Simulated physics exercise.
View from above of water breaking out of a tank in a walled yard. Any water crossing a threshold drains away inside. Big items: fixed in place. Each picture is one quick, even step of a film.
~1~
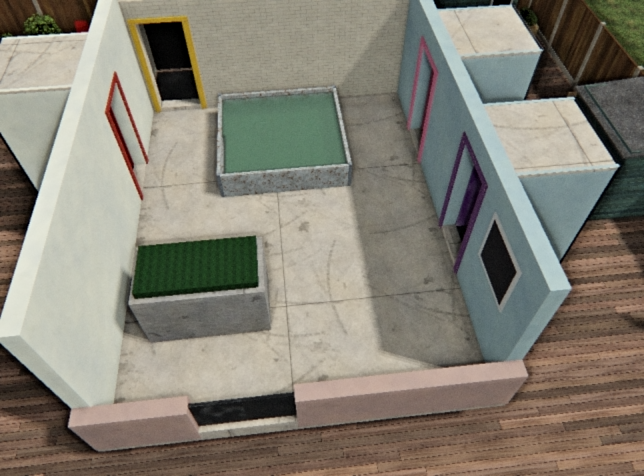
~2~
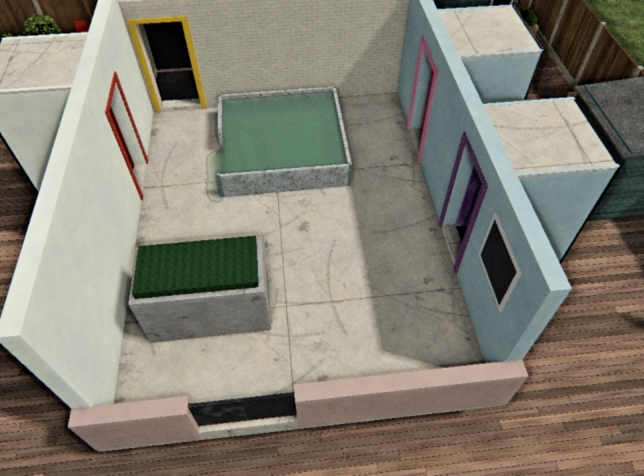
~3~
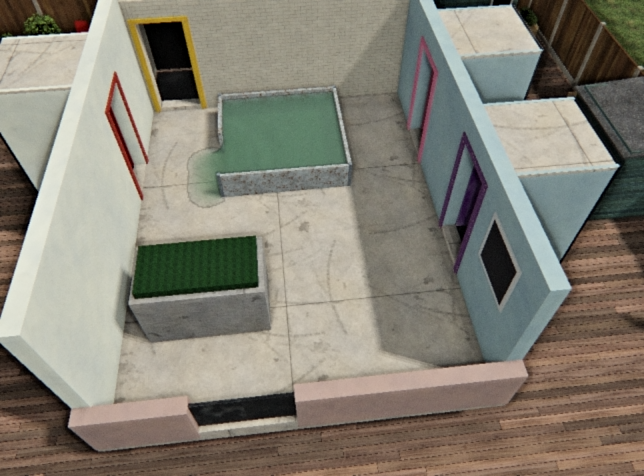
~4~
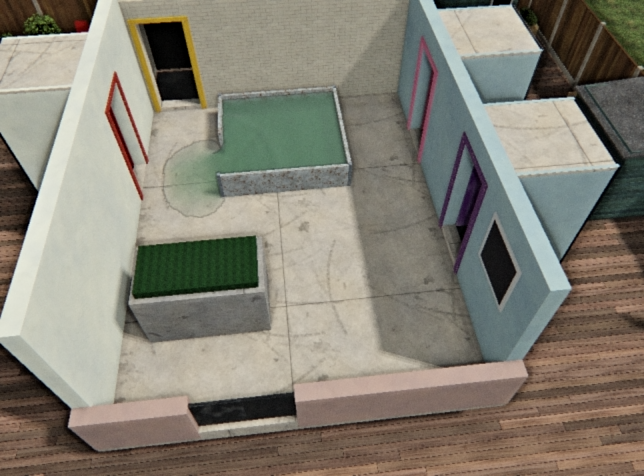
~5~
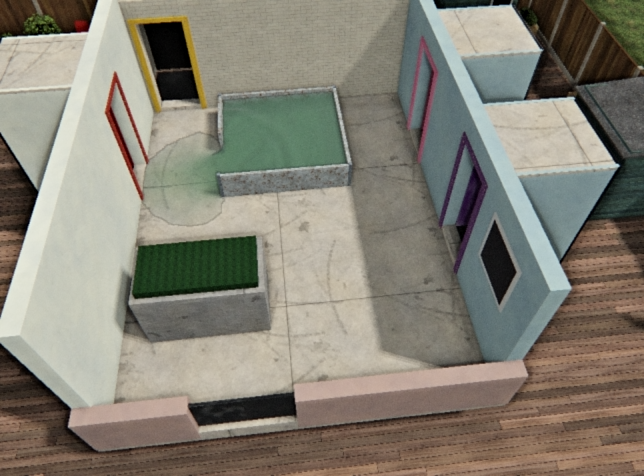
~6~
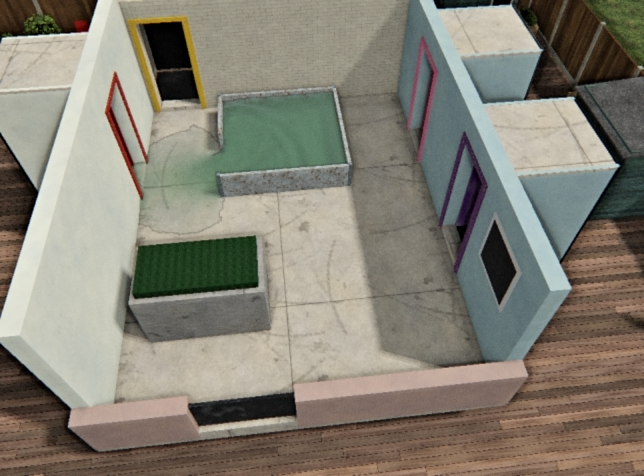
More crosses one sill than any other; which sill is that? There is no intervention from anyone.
The red one.
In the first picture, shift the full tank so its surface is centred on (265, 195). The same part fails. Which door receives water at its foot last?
Last comes the door marked pink.
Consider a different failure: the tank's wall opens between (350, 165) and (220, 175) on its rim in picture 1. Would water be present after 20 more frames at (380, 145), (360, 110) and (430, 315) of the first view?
Listed as asked, the three spots end up still bare, still bare and wetted.
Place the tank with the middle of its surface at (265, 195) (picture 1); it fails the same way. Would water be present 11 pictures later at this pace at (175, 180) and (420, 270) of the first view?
The first point is taken by the flood and the second is unwetted.
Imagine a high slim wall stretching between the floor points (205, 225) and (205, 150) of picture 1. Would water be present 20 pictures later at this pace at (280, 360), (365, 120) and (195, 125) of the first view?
Lab note - three points, in order: No flooding; no flooding; flooding.
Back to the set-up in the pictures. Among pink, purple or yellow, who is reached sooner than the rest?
It would be the door marked yellow.
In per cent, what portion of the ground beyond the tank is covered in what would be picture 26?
My best guess is some 35 %.
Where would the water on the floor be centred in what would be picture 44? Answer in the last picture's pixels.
The water's centre sits above (249, 195).
A moment on, water covers 15 % of the floor; purple door not reached, red door a lot in, yellow door not reached, pink door not reached.
Next, water covers 20 % of the floor; purple door not reached, red door a lot in, yellow door wet at the sill, nothing in, pink door not reached.
Then, water covers 35 % of the floor; purple door not reached, red door a lot in, yellow door a trickle in, pink door not reached.
Later, water covers 70 % of the floor; purple door not reached, red door a lot in, yellow door a trickle in, pink door not reached.
In the end, water covers 90 % of the floor; purple door wet at the sill, nothing in, red door a lot in, yellow door a trickle in, pink door wet at the sill, nothing in; the red door has let in the most.
